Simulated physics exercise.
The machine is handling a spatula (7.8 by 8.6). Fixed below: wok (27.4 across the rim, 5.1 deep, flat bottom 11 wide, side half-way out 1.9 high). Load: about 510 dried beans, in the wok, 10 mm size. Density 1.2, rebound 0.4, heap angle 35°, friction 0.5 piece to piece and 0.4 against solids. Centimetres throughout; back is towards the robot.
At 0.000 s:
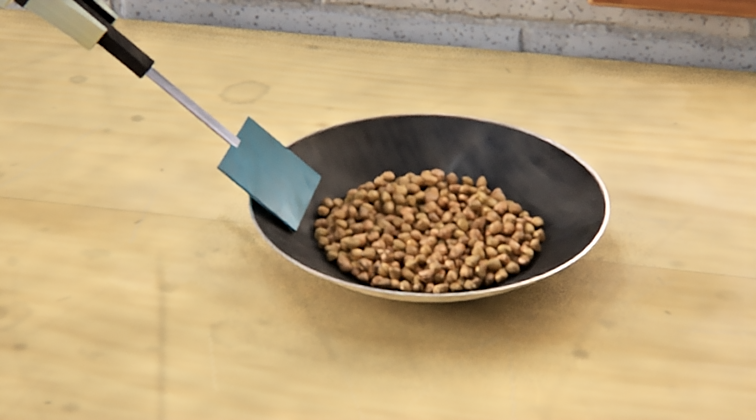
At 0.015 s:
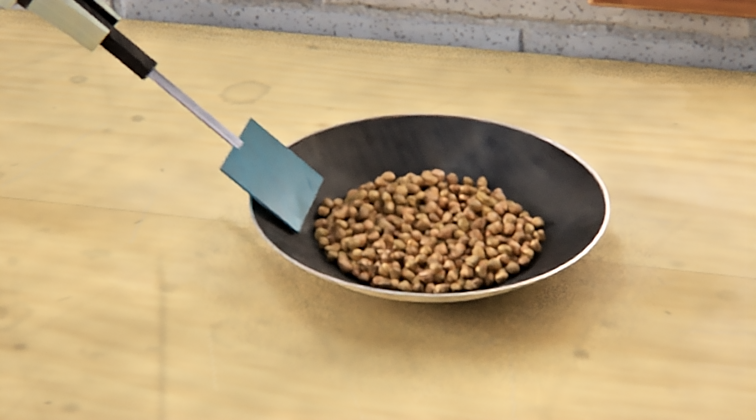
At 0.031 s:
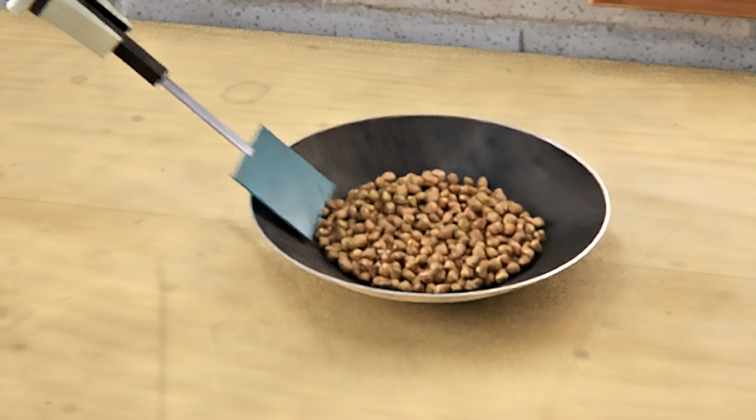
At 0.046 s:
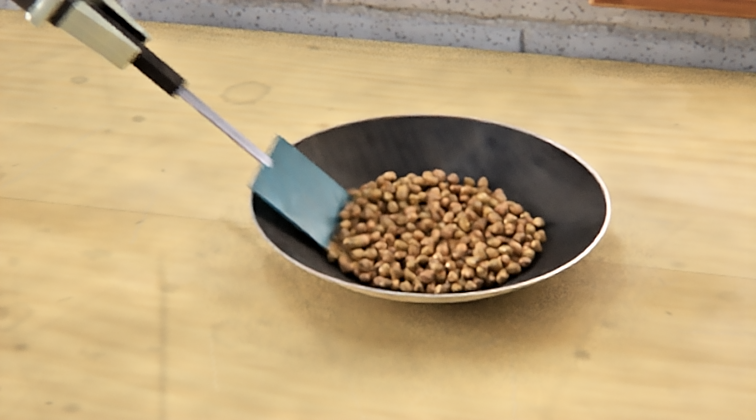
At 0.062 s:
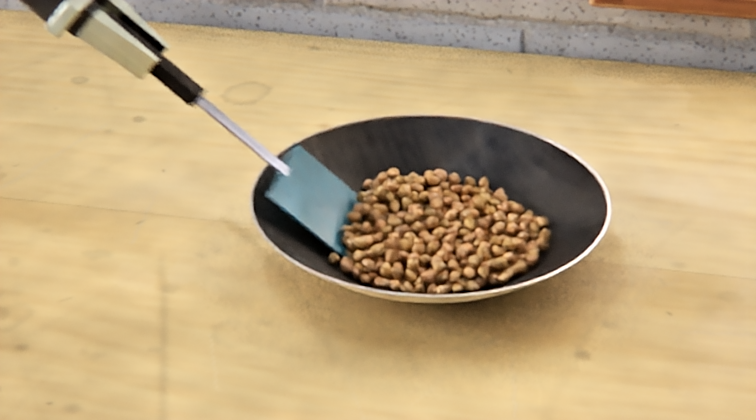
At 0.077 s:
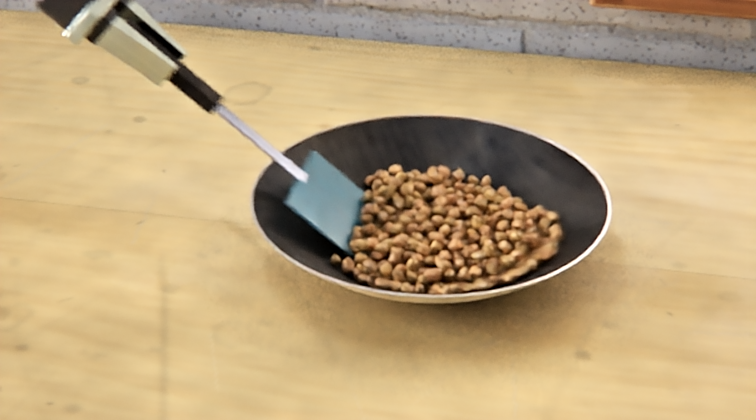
A robotic arm lowers a teal spatula into a black wok and pushes brown beans right.
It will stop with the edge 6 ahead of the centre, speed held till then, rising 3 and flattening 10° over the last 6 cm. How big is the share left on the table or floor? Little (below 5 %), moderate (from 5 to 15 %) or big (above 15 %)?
A moderate share, from 5 to 15 %, ends on the table or floor.
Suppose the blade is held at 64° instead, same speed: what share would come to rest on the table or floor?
It would be near 10 per cent.
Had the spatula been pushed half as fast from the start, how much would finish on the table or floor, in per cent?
Then about 0 per cent.
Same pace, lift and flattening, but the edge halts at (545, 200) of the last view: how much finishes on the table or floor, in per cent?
Some 35 per cent.
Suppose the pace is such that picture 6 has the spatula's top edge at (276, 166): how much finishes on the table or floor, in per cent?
Some 5 per cent.
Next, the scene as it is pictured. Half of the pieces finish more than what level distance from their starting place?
About 5 cm.
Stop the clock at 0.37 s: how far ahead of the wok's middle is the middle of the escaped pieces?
About 18 cm.
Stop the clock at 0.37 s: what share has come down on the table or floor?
Some 6 per cent.
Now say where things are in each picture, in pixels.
Spatula top edge at (233, 141), sloping 40°; upper third of the load around (430, 228), from x 320 to 540, top at y 175; 509 in the wok, in the first picture.
Spatula top edge at (235, 142), sloping 40°; upper third of the load around (430, 228), from x 320 to 540, top at y 175, in the second picture.
Spatula top edge at (247, 150), sloping 40°; upper third of the load around (430, 228), from x 320 to 540, top at y 175, in the third picture.
Spatula top edge at (264, 160), sloping 40°; upper third of the load around (431, 228), from x 325 to 540, top at y 175, in the fourth picture.
Spatula top edge at (282, 169), sloping 40°; upper third of the load around (432, 229), from x 335 to 545, top at y 175, in the fifth picture.
Spatula top edge at (300, 176), sloping 40°; upper third of the load around (444, 231), from x 335 to 555, top at y 170; 509 in the wok, in the sixth picture.
By 0.11 s, sloping 40°, highest piece 6 above the table; 509 in the wok.
By 0.15 s, sloping 36°, highest piece 7 above the table; 507 in the wok, 2 on the blade or in flight.
By 0.37 s, sloping 30°, highest piece 7 above the table; 473 in the wok, 30 on the table or floor, 6 on the blade or in flight.
By 1.42 s, sloping 30°, highest piece 6 above the table; 471 in the wok, 38 on the table or floor.
Final count, 471 in the wok, 38 on the table or floor. That is 7 % on the table or floor.
